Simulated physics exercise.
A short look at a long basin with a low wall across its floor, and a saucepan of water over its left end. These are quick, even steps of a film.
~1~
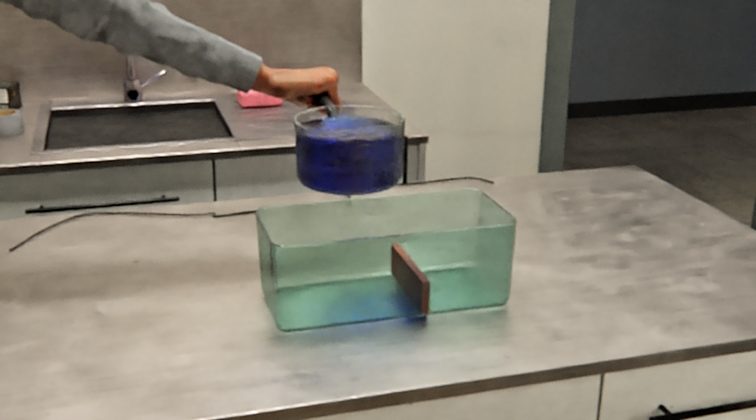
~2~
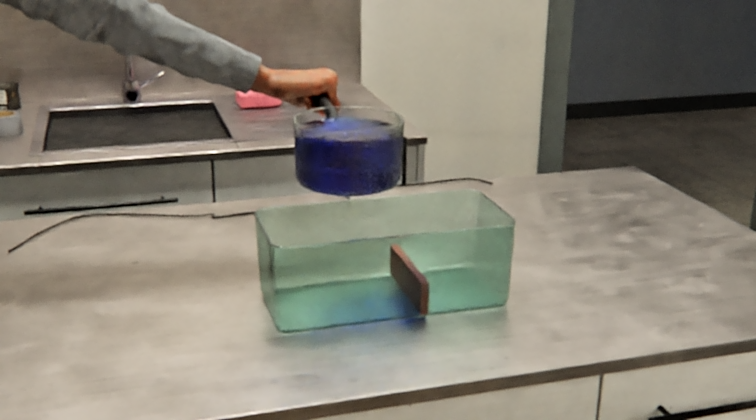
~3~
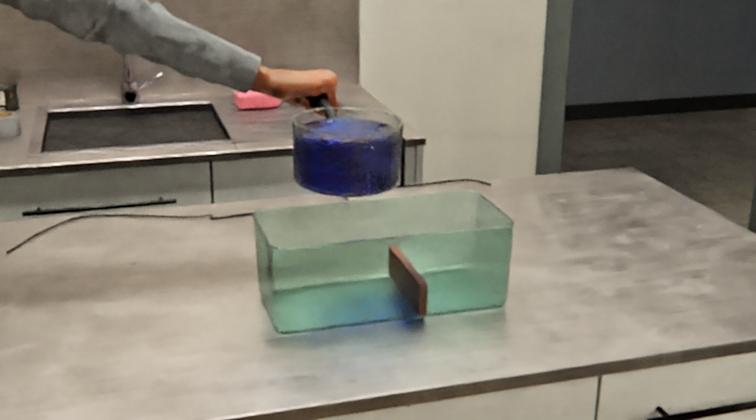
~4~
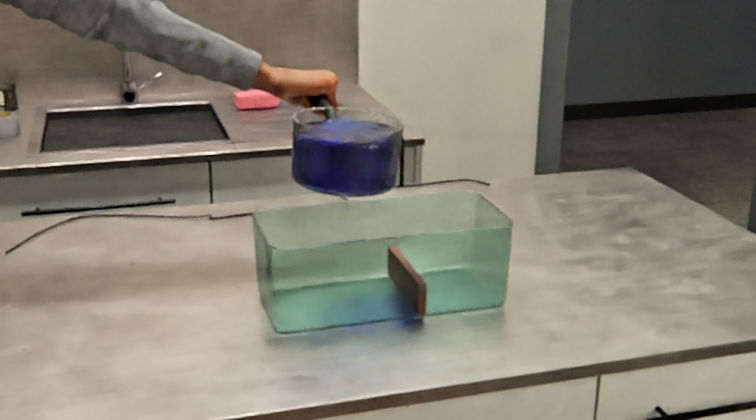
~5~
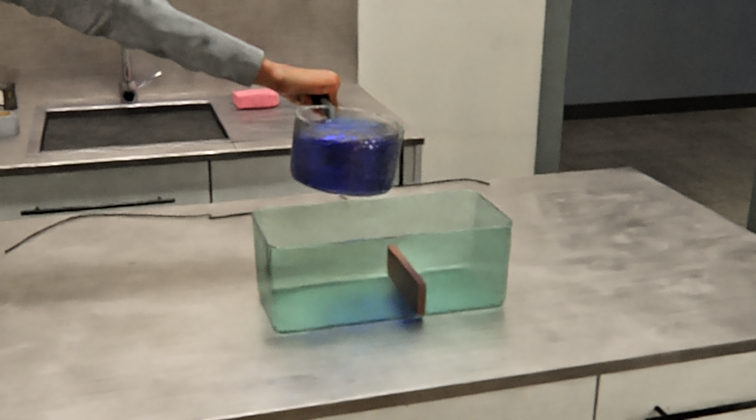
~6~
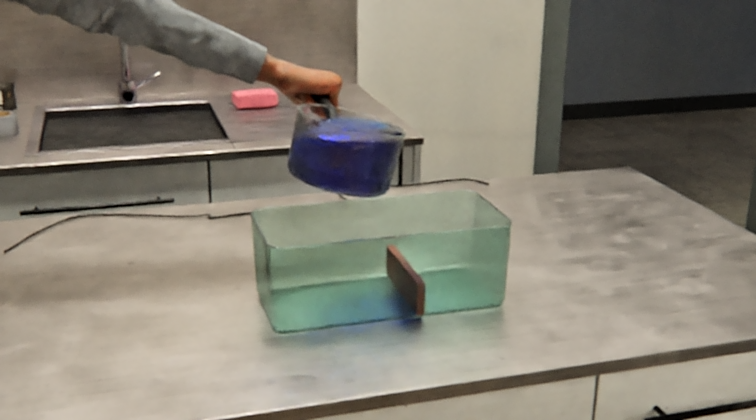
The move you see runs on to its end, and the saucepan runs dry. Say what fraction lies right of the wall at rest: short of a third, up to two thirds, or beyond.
The share right of the wall is over two thirds.
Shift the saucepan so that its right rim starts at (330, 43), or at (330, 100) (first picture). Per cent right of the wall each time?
Roughly 30 per cent, and 5 per cent.
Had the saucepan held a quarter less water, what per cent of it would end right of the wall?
It comes to 80 per cent or so.
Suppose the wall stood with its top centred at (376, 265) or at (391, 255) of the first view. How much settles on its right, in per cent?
About 95 and 95 per cent.
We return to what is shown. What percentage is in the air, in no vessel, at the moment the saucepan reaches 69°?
It comes to 25 per cent or so.
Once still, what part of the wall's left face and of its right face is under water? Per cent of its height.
Near 20 on the left, 100 on the right.
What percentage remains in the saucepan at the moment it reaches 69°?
It comes to 55 per cent or so.
A moment on, the saucepan is tipped part way and 53 per cent is still to pour, 0 is left of the wall and 24 right of it.
Next, the saucepan is tipped right over and 8 per cent is still to pour, 10 is left of the wall and 79 right of it.
Then the saucepan is tipped right over and 0 per cent is still to pour, 19 is left of the wall and 81 right of it.
Later the saucepan is tipped right over and 0 per cent is still to pour, 20 is left of the wall and 80 right of it.
Finally, 21 per cent lies left of the wall, 79 right of it and 0 outside.
